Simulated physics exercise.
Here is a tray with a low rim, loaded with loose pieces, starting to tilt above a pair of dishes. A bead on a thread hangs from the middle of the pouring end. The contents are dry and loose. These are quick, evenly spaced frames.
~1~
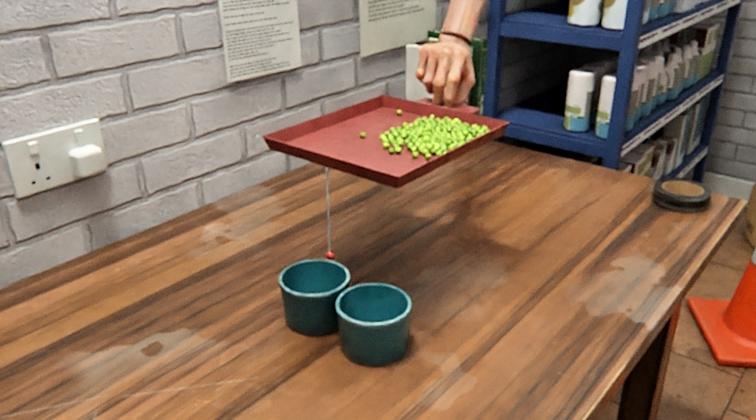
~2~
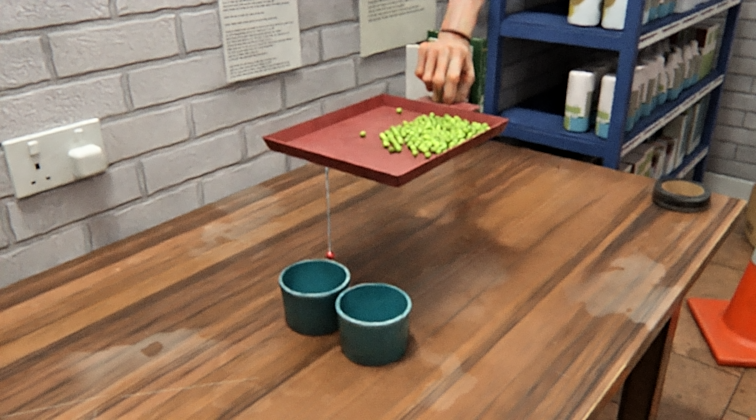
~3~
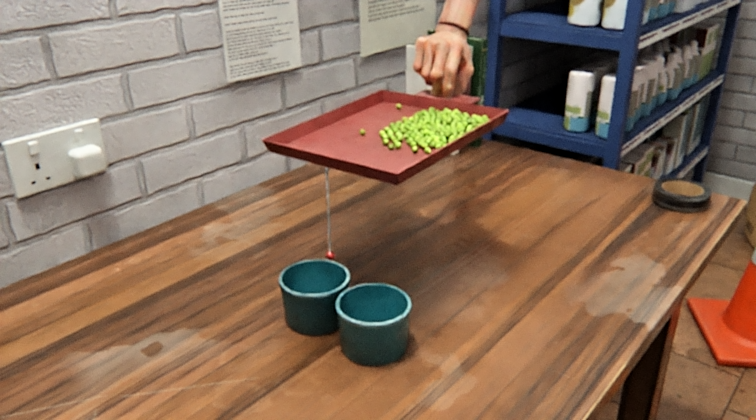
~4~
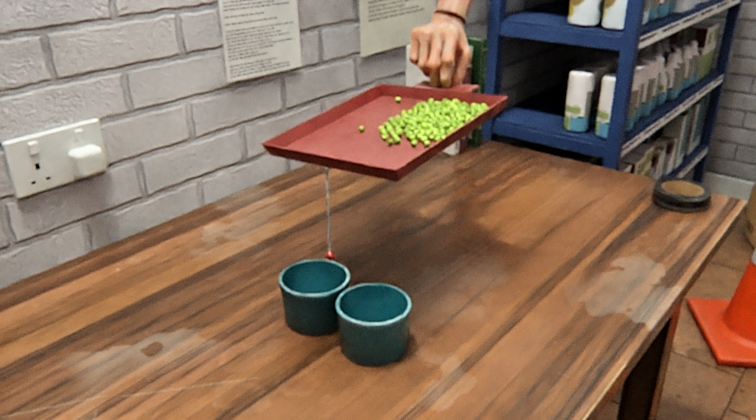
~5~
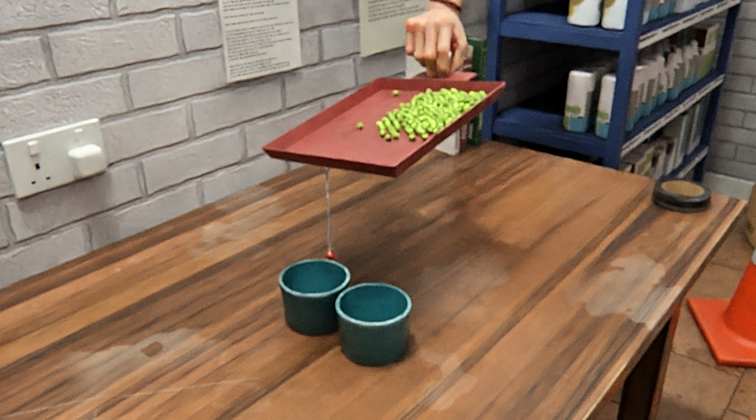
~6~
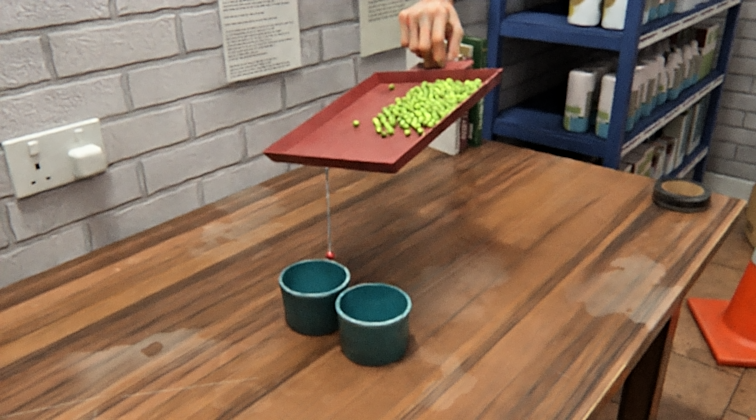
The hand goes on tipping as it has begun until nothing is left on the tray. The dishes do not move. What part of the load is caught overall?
They take less than half between them.
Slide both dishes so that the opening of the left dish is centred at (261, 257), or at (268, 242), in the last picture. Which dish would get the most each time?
In turn: Left; the left-hand dish.
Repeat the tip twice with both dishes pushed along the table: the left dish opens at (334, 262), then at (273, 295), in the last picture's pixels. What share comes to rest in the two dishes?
Roughly 0 per cent, and 0 per cent.
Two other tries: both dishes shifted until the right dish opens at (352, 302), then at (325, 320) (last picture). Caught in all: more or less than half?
First less than half, then not half.
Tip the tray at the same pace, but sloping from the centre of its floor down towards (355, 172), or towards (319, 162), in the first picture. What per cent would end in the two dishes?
Near 80 % and 40 %.
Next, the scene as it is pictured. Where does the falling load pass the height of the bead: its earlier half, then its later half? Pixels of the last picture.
At about (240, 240), then at (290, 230).
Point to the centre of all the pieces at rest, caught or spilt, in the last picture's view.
Close to (237, 286).
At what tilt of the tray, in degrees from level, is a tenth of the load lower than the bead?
Around 55° of tilt.
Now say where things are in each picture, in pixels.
Corners of the pouring end at (269, 136) and (397, 174), level; middle of the load at (436, 135), dried peas; left dish at (292, 308); right dish at (350, 337); bead on its thread at (330, 256), in the first frame.
Corners of the pouring end at (269, 137) and (397, 173), level; middle of the load at (436, 133), in the second frame.
Corners of the pouring end at (268, 139) and (396, 170), tipped barely, lowest at the left corner; middle of the load at (435, 128), in the third frame.
Corners of the pouring end at (268, 142) and (395, 167), tipped a little, lowest at the left corner; middle of the load at (435, 120), in the fourth frame.
Corners of the pouring end at (268, 146) and (393, 163), tipped a little, lowest at the left corner; middle of the load at (432, 111), in the fifth frame.
Corners of the pouring end at (268, 150) and (391, 160), tipped clearly, lowest at the left corner; middle of the load at (428, 104), a small part on the move; left dish at (292, 308); right dish at (350, 337), in the sixth frame.
Soon, tray tipped steeply; about half on the tray; about a third outside both; a small part in the air.
A while on, tray tipped right over; a stray few on the tray; nearly all outside both; a small part in the air.
Towards the end, tray tipped past a quarter turn; all outside both.
Finally, tray tipped past a quarter turn; none in the right dish; none in the left dish; all outside both.
